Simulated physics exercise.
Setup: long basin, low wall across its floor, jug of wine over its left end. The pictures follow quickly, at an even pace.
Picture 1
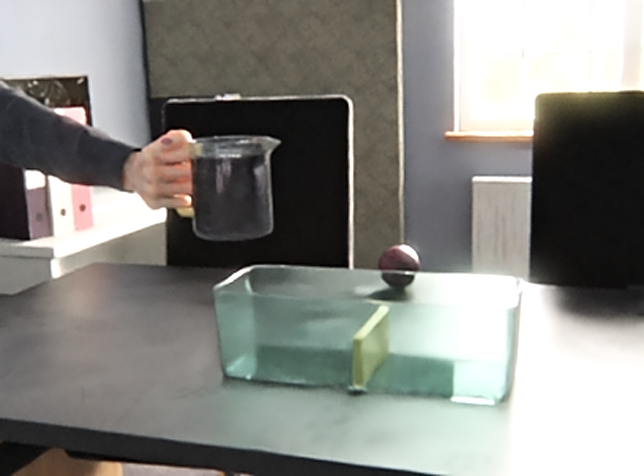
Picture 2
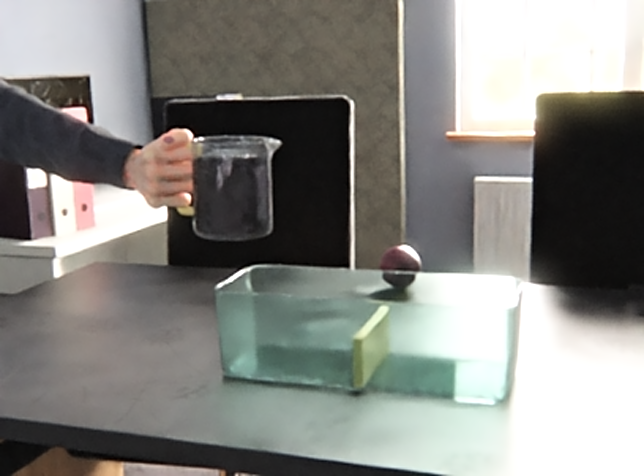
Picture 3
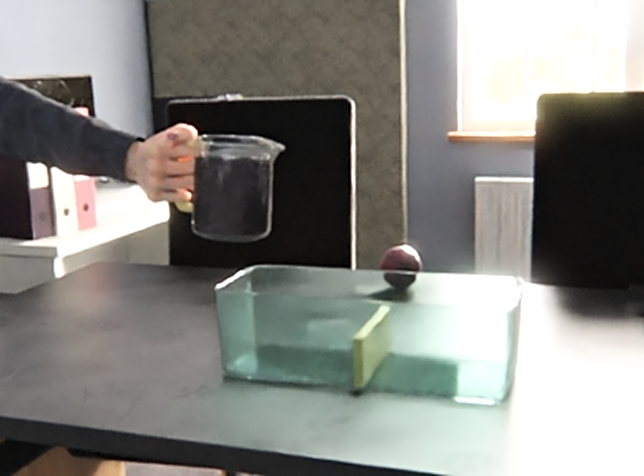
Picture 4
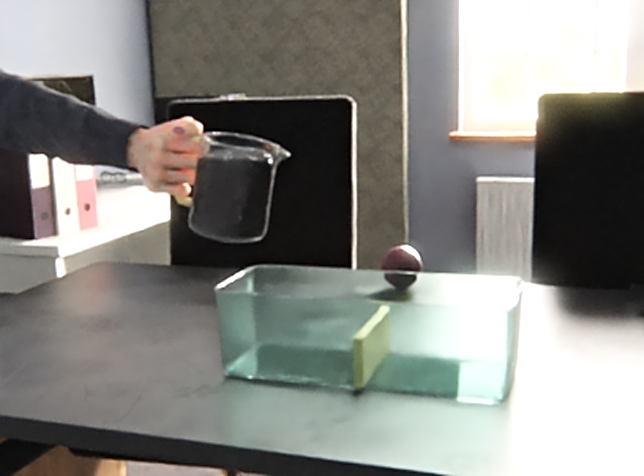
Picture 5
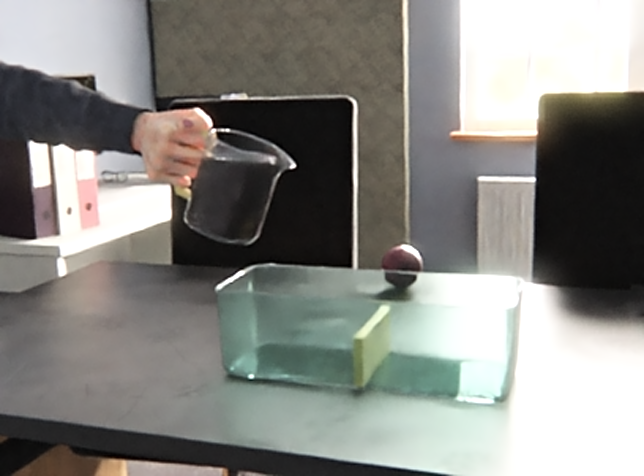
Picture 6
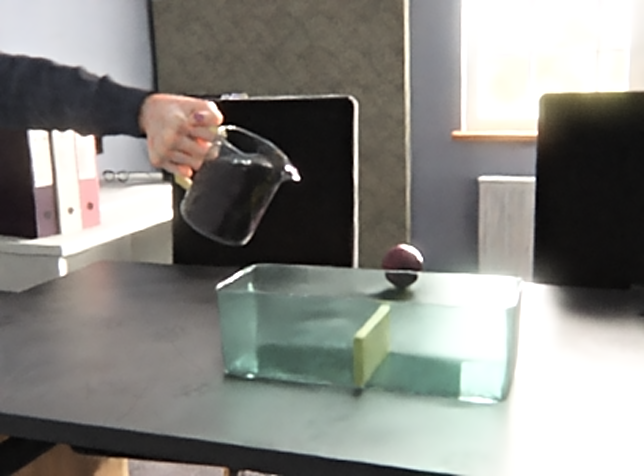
A hand holding a glass jug above the left end of a long clear basin, steadily tilting it towards the right.
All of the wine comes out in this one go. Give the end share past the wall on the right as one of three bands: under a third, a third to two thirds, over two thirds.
The end share is under a third.
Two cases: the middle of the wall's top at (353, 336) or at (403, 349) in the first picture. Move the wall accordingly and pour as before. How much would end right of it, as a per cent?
Try 1: Some 10 %; try 2: 15 %.
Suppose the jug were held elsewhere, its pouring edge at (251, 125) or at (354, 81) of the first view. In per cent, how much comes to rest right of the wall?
Estimate, in order: 5 and 90 per cent.
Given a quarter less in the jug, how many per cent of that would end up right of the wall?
Close to 0 per cent.
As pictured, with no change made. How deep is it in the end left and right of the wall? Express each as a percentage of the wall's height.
About 50 on the left and about 0 on the right.
A moment on, the jug is tipped on its side and 64 per cent is still to pour, 16 is left of the wall and 0 right of it.
Next, the jug is tipped right over and 22 per cent is still to pour, 61 is left of the wall and 1 right of it.
Then the jug is tipped right over and 6 per cent is still to pour, 84 is left of the wall and 2 right of it.
Later the jug is tipped right over and 1 per cent is still to pour, 93 is left of the wall and 2 right of it.
At rest 95 per cent lies left of the wall, 2 right of it and 3 outside.
